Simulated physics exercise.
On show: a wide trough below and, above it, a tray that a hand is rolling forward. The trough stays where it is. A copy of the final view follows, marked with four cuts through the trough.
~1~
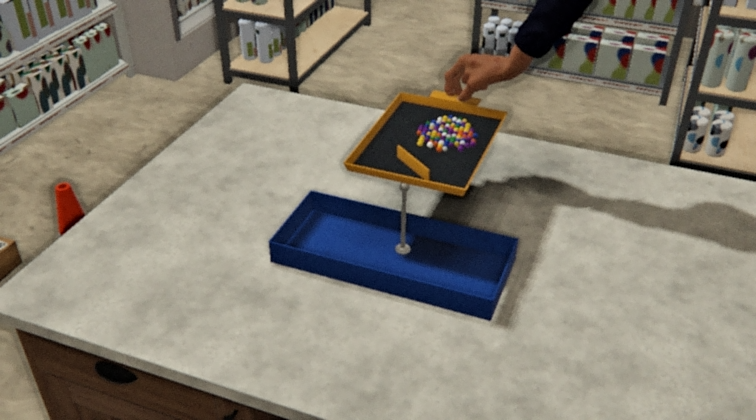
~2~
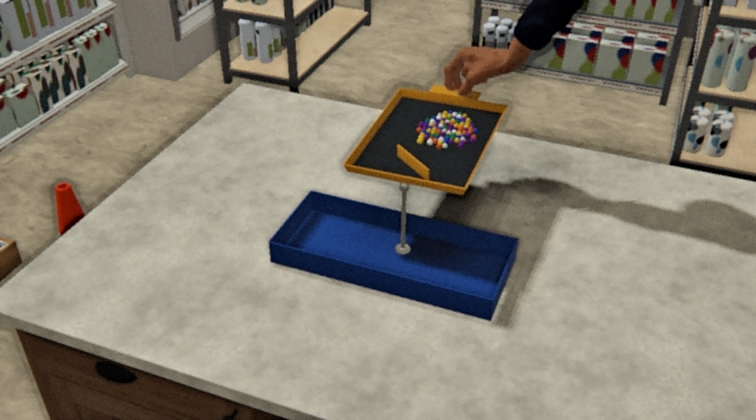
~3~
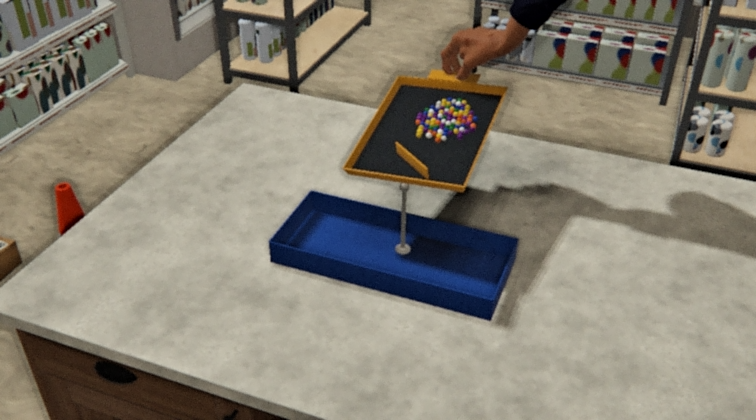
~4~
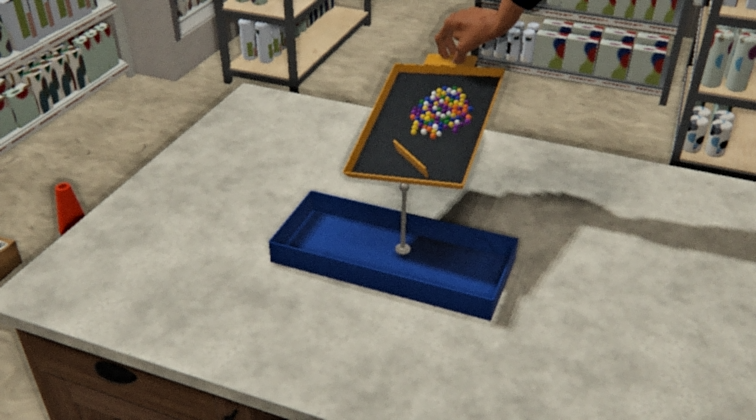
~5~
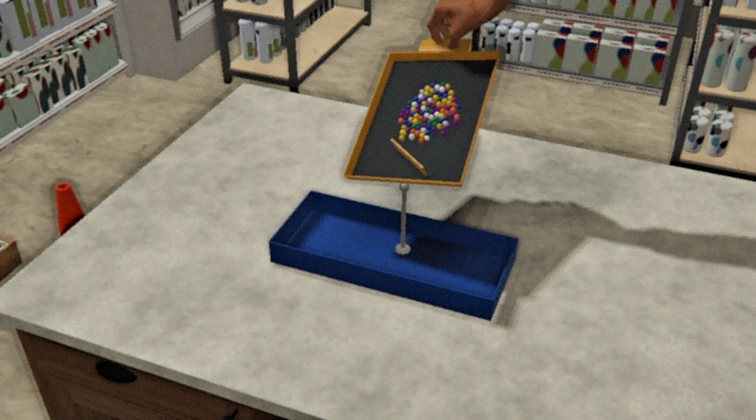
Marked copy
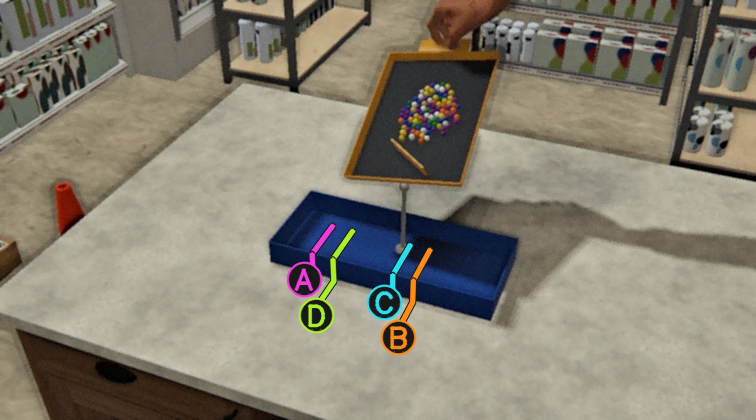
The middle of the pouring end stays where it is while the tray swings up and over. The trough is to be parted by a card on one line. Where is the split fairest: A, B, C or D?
D is best.
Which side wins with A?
More lands on the right.
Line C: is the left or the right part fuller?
More lands on the left.
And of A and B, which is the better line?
The answer is A.
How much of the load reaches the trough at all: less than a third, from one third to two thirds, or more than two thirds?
More than two thirds.
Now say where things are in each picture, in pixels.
In the first picture, corners of the pouring end at (348, 162) and (463, 187), level; middle of the load at (450, 134), round plastic beads.
In the second picture, corners of the pouring end at (347, 163) and (463, 186), barely tipped; fin from (398, 145) to (428, 170).
In the third picture, corners of the pouring end at (347, 167) and (462, 184), a little tipped; front corners of the trough at (269, 242) and (493, 300).
In the fourth picture, corners of the pouring end at (346, 170) and (461, 182), clearly tipped; far corners at (397, 65) and (502, 70).
In the fifth picture, corners of the pouring end at (347, 174) and (459, 181), clearly tipped; the left corner sinks clearly lower.
On the marked copy, line A crosses the front rim at (312, 253); line B crosses the front rim at (413, 279); line C crosses the front rim at (393, 274); line D crosses the front rim at (333, 258).
With A, of what is caught, a small part on the left of the divider, most on the right.
With B, of what is caught, nearly all on the left of the divider, a stray few on the right.
With C, of what is caught, nearly all on the left of the divider, a small part on the right.
With D, of what is caught, about half on the left of the divider, about half on the right.
